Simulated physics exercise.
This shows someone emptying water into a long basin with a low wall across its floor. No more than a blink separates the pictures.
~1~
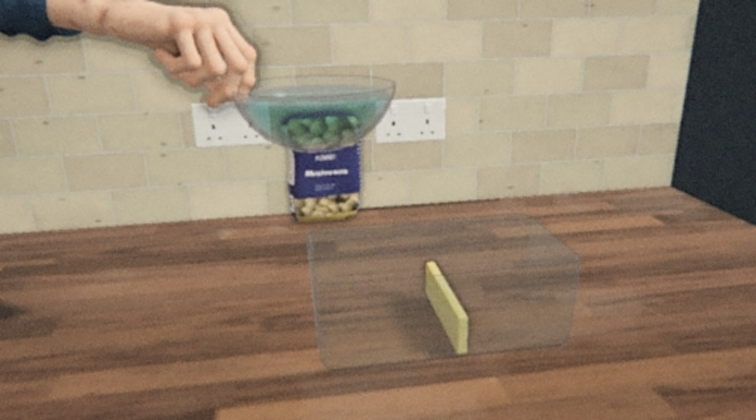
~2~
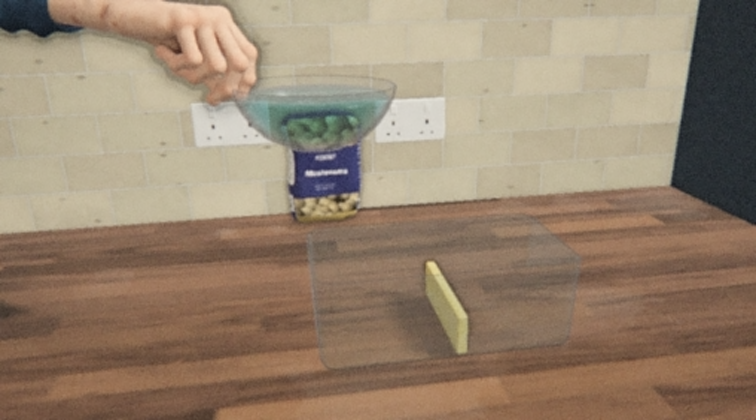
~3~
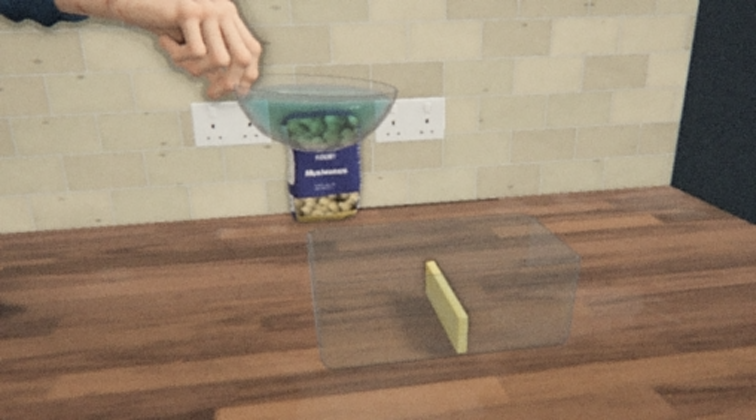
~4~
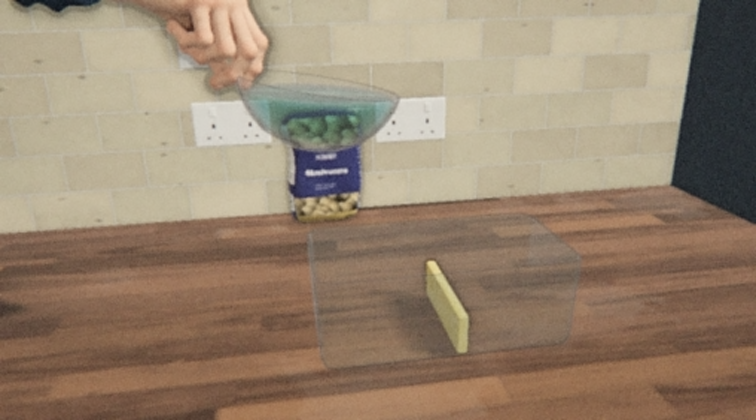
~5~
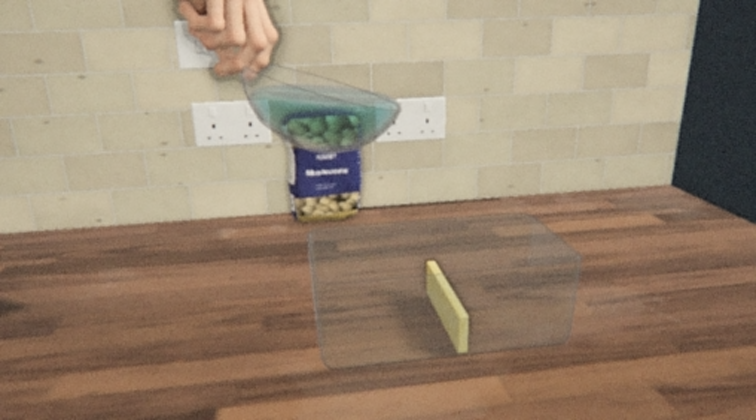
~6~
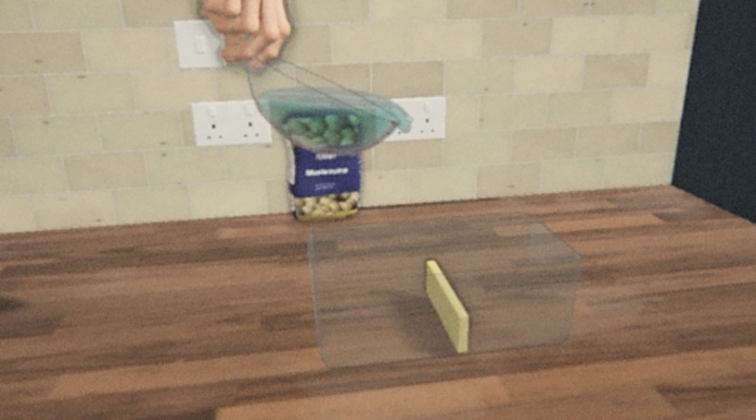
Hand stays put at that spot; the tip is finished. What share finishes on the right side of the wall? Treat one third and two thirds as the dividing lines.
The share right of the wall is the middle band, one third to two thirds.
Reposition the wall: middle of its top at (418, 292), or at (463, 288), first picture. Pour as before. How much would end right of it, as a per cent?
First try: Roughly 80 per cent; second try: 25 per cent.
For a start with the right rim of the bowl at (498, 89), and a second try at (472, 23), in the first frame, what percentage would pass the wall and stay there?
In order: Close to 70 and 70 percent.
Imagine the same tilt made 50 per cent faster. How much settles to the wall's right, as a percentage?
Roughly 40 percent.
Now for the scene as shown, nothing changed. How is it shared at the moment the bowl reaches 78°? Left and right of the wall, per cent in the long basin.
On the left 10 per cent, on the right 35 per cent.
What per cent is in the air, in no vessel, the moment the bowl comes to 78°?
Roughly 40 per cent.
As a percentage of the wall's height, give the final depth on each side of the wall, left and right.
Once it is still, the left part shows 30 per cent and the right part 40.
A moment on, the bowl is tipped on its side and 13 per cent is still to pour, 8 is left of the wall and 37 right of it.
Next, the bowl is tipped on its side and 0 per cent is still to pour, 42 is left of the wall and 53 right of it.
Then the bowl is tipped on its side and 0 per cent is still to pour, 45 is left of the wall and 53 right of it.
Later the bowl is tipped on its side and 0 per cent is still to pour, 46 is left of the wall and 53 right of it.
In the end 46 per cent lies left of the wall, 53 right of it and 2 outside.
